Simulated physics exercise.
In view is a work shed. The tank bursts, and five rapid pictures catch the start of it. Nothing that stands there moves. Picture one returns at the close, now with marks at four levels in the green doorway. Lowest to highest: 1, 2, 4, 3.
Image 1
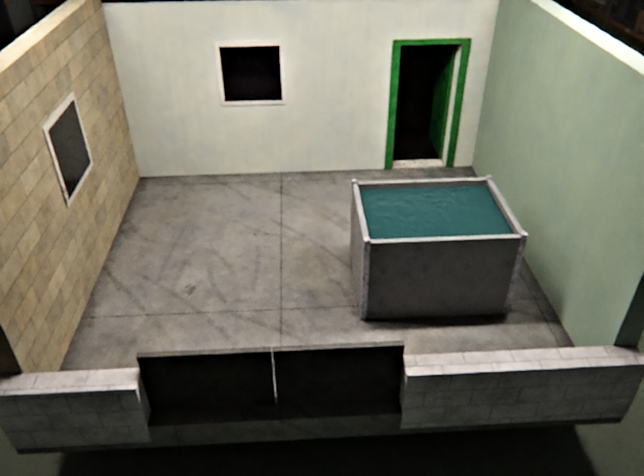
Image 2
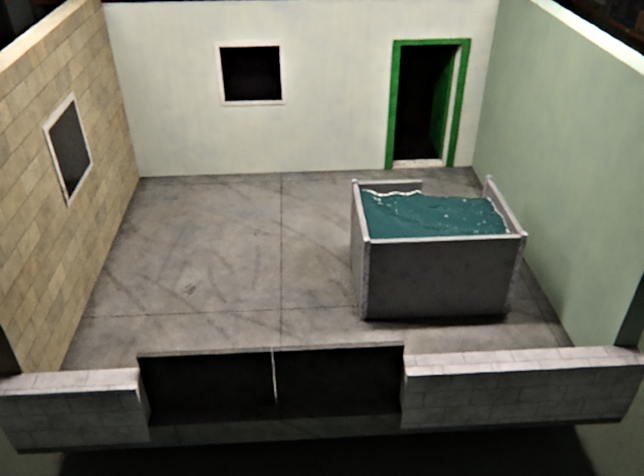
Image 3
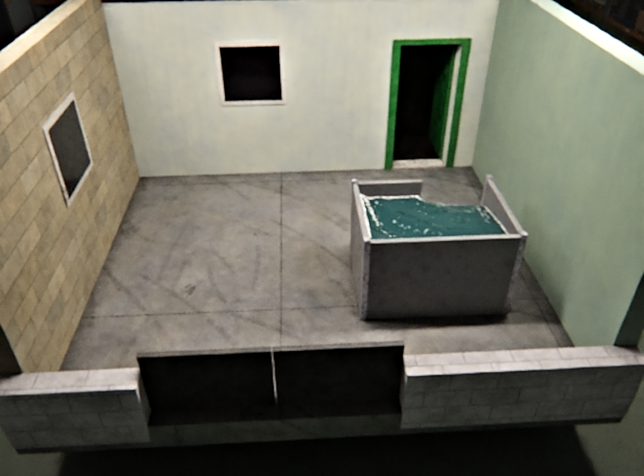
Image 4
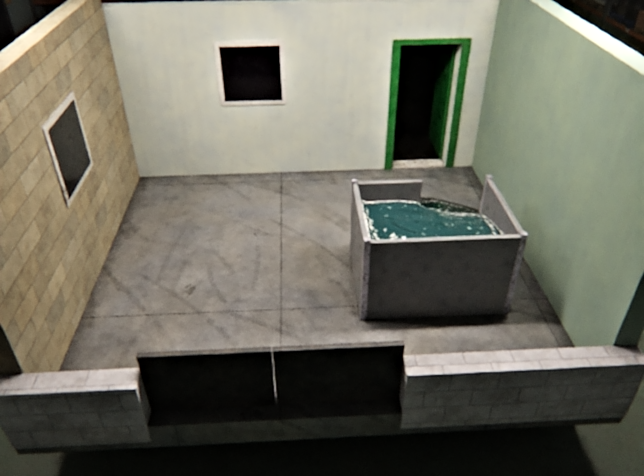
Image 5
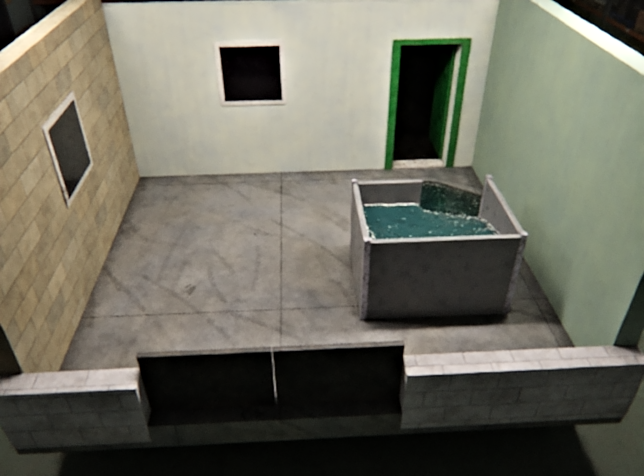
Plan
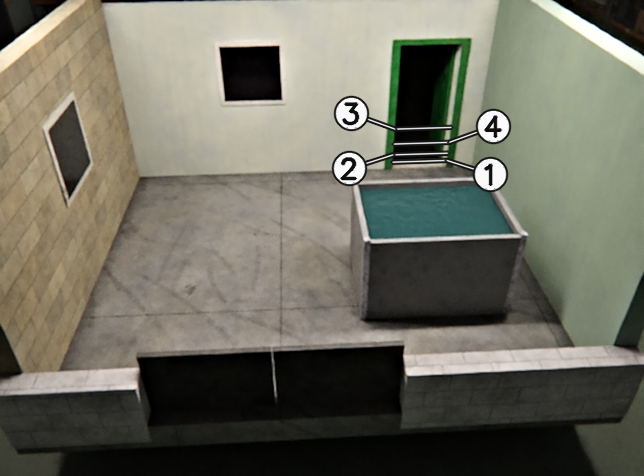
The clip shows a walled work shed with a green doorway and a grey tank of still teal water; a gap opens in the tank's far side, and the water surges, foams white and sinks lower inside.
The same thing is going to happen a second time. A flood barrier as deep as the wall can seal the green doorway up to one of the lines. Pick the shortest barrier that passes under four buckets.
That is line 4.
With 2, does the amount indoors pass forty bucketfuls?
No.
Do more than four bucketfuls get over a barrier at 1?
Yes.
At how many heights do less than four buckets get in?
Two of them.
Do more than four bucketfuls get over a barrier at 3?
No, that is safe.
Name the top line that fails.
It is 2.
On the marked copy, 1 at (419, 161); 2 at (420, 154); 3 at (423, 128); 4 at (421, 143); from the bottom up 1, 2, 4, 3.
If 1 is chosen, dozens of bucketfuls pour in.
If 2 is chosen, about 14 bucketfuls get in.
If 3 is chosen, nothing gets over.
If 4 is chosen, a bucket or two gets in.
